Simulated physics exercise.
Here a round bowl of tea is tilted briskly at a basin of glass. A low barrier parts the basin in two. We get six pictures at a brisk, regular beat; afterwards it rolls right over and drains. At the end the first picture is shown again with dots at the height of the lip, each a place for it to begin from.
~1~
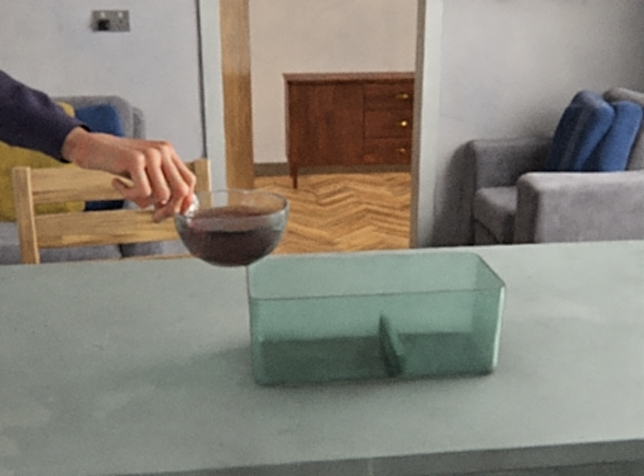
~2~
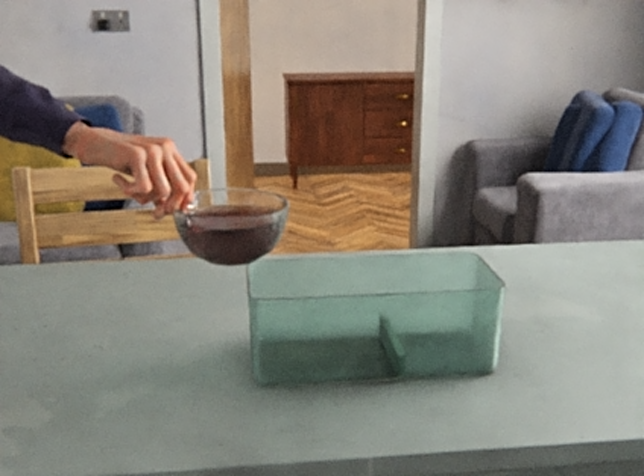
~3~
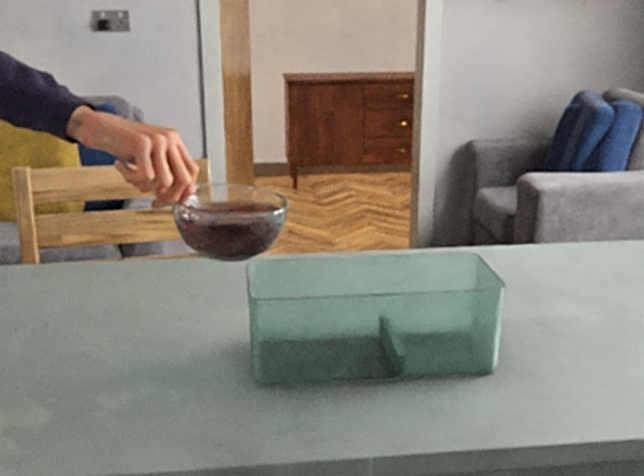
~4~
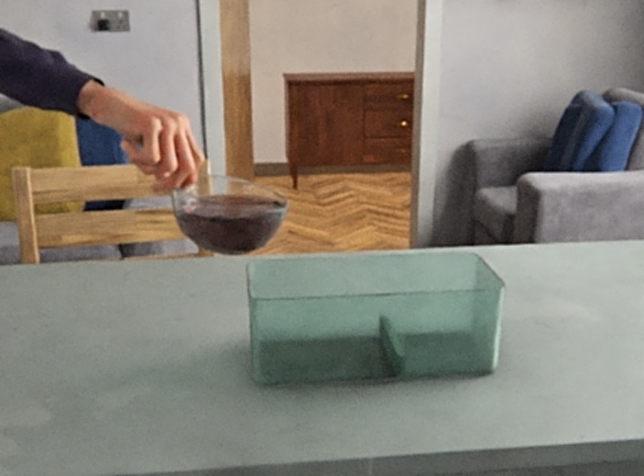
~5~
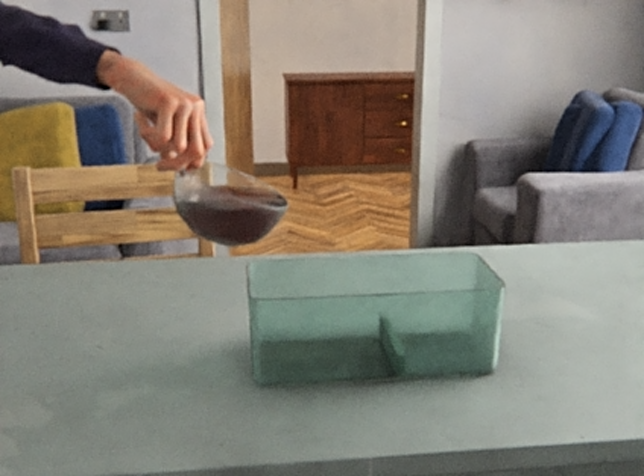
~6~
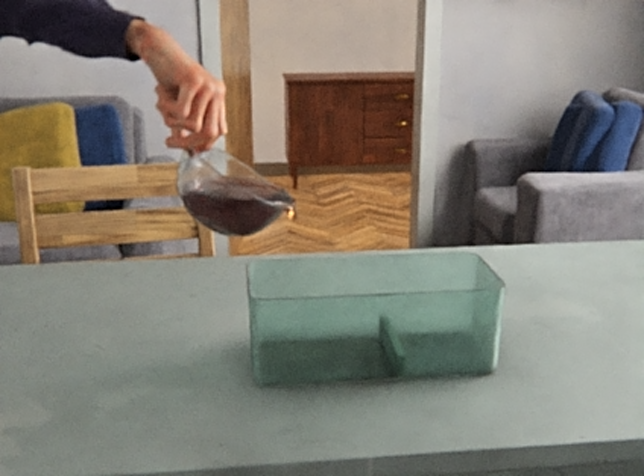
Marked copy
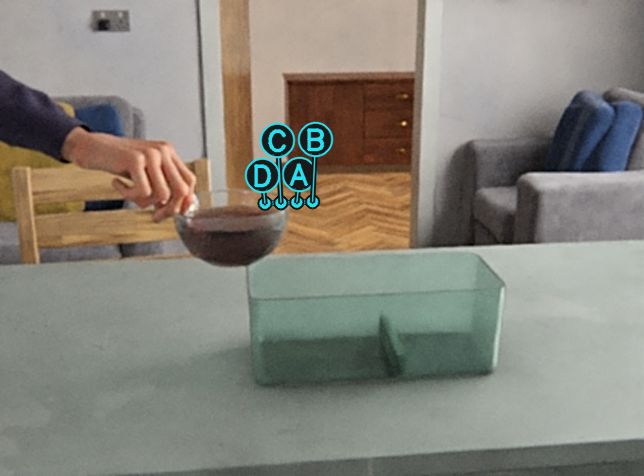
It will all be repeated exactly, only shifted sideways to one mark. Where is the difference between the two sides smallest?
I would pick dot B.
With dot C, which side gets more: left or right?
The left side.
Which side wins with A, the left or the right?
More ends on the left.
In cyan, A at (296, 202); B at (312, 201); C at (280, 202); D at (265, 203).
Choosing A, about 78 % ends left of the wall and 21 % right of it.
Choosing B, about 46 % ends left of the wall and 54 % right of it.
Choosing C, about 88 % ends left of the wall and 11 % right of it.
Choosing D, about 82 % ends left of the wall and 17 % right of it.
